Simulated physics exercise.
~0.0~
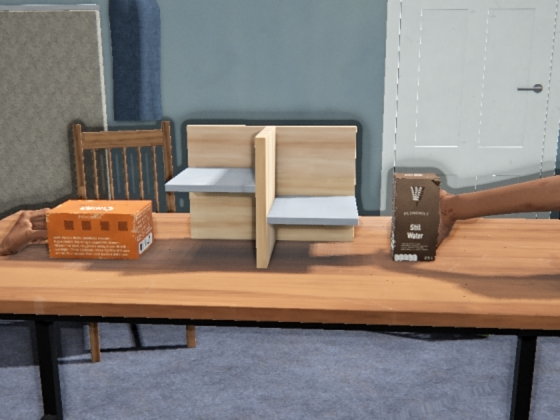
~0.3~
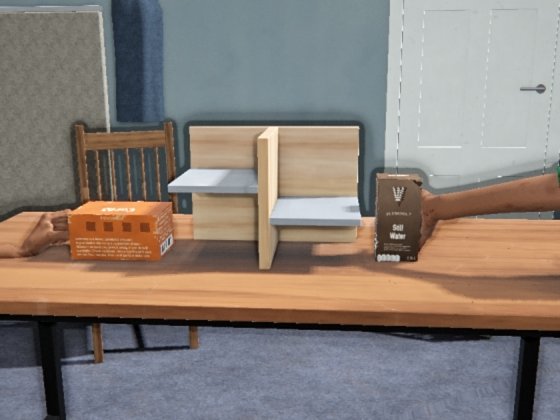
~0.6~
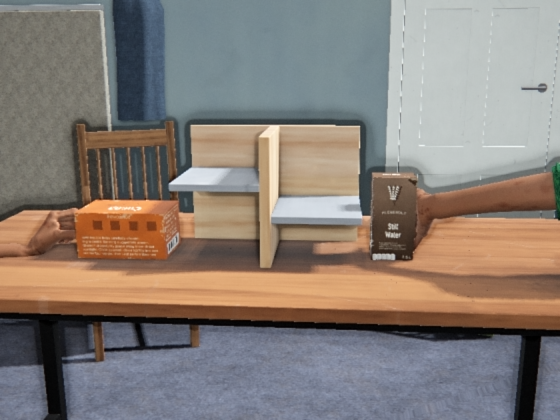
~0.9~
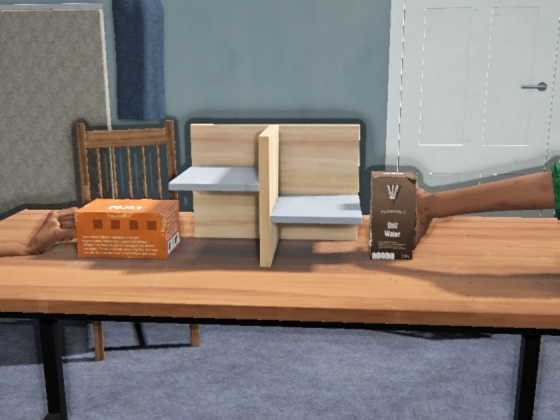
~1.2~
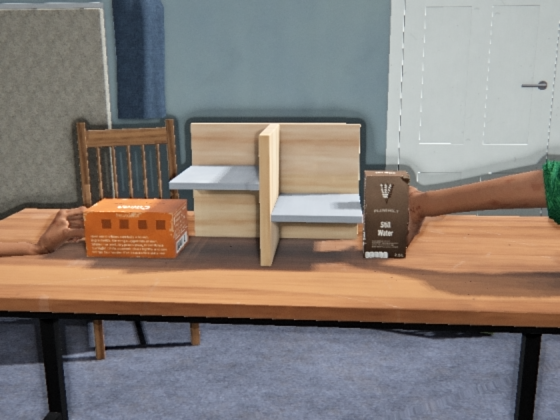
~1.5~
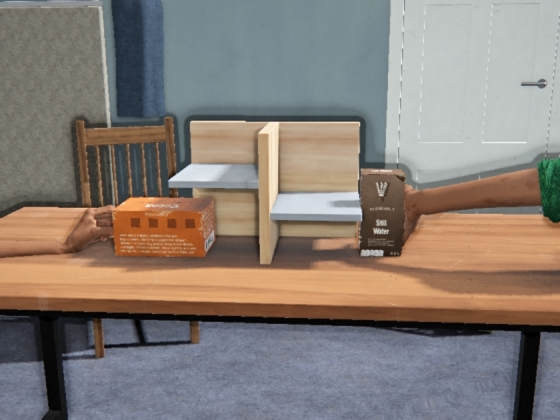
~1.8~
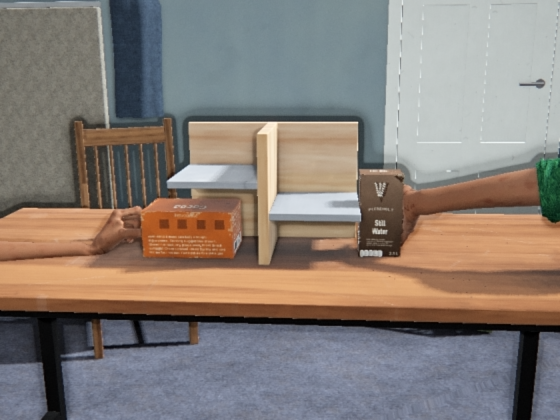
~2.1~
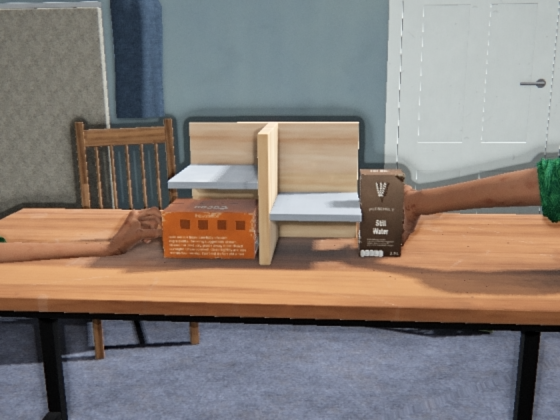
Hands pushing two cartons toward a low wooden rack, the orange box sliding under its left shelf, the upright brown one stopping at the right shelf's edge.
